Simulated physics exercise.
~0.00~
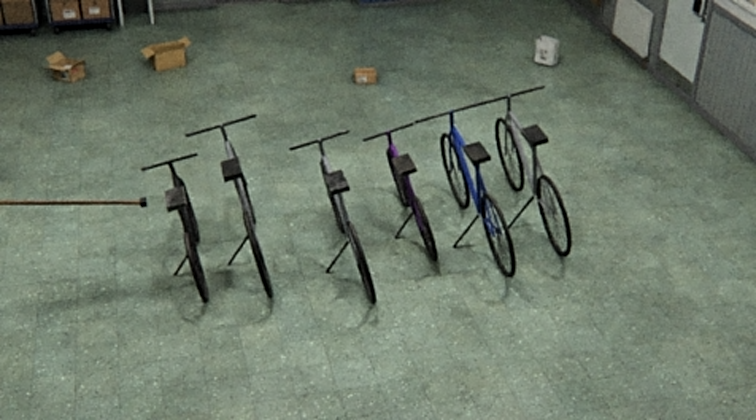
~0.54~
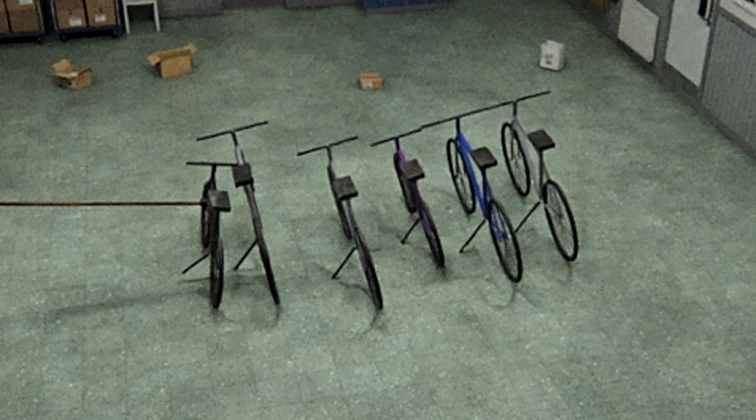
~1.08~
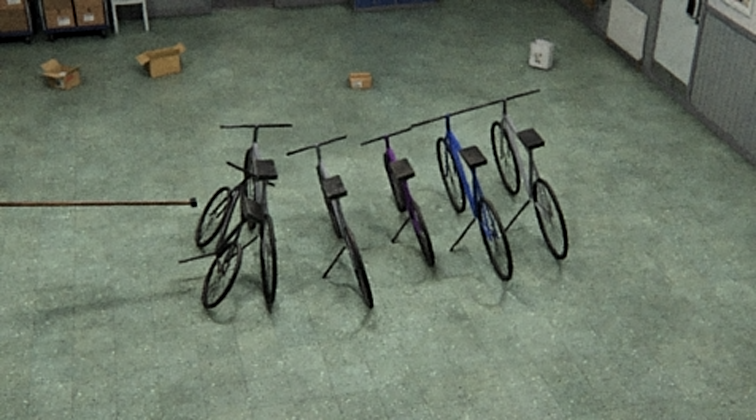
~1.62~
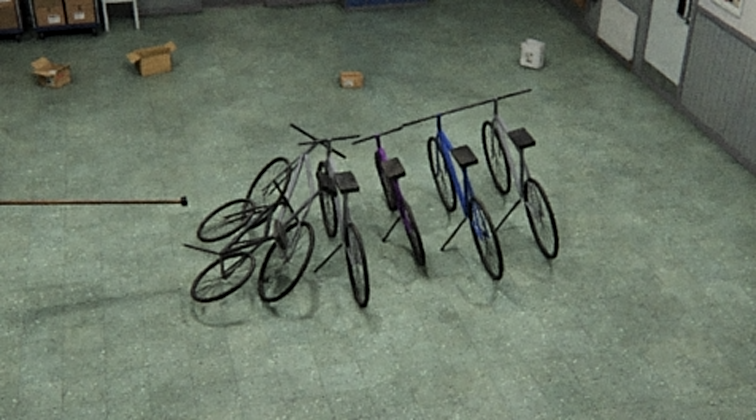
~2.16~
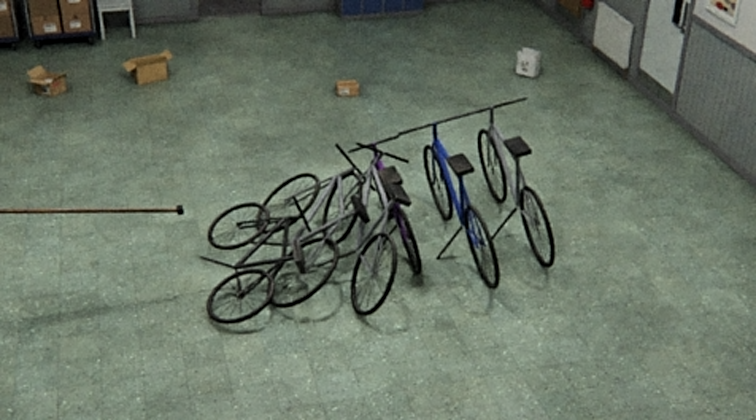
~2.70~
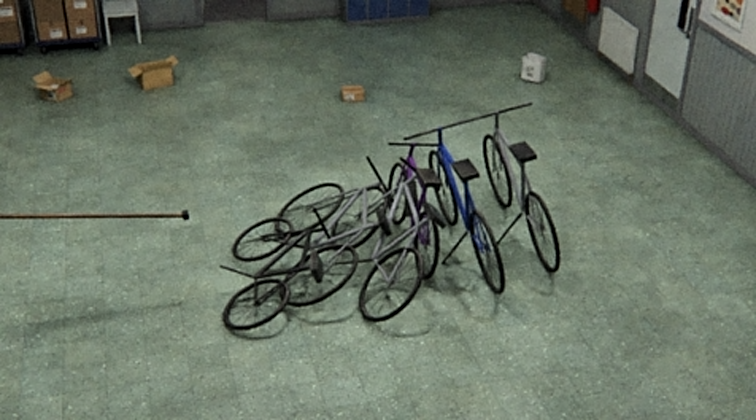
Green-floored storeroom, a pole pushing the leftmost of six bicycles, toppling three rightward onto a tilting purple one, blue and rightmost bicycles standing.
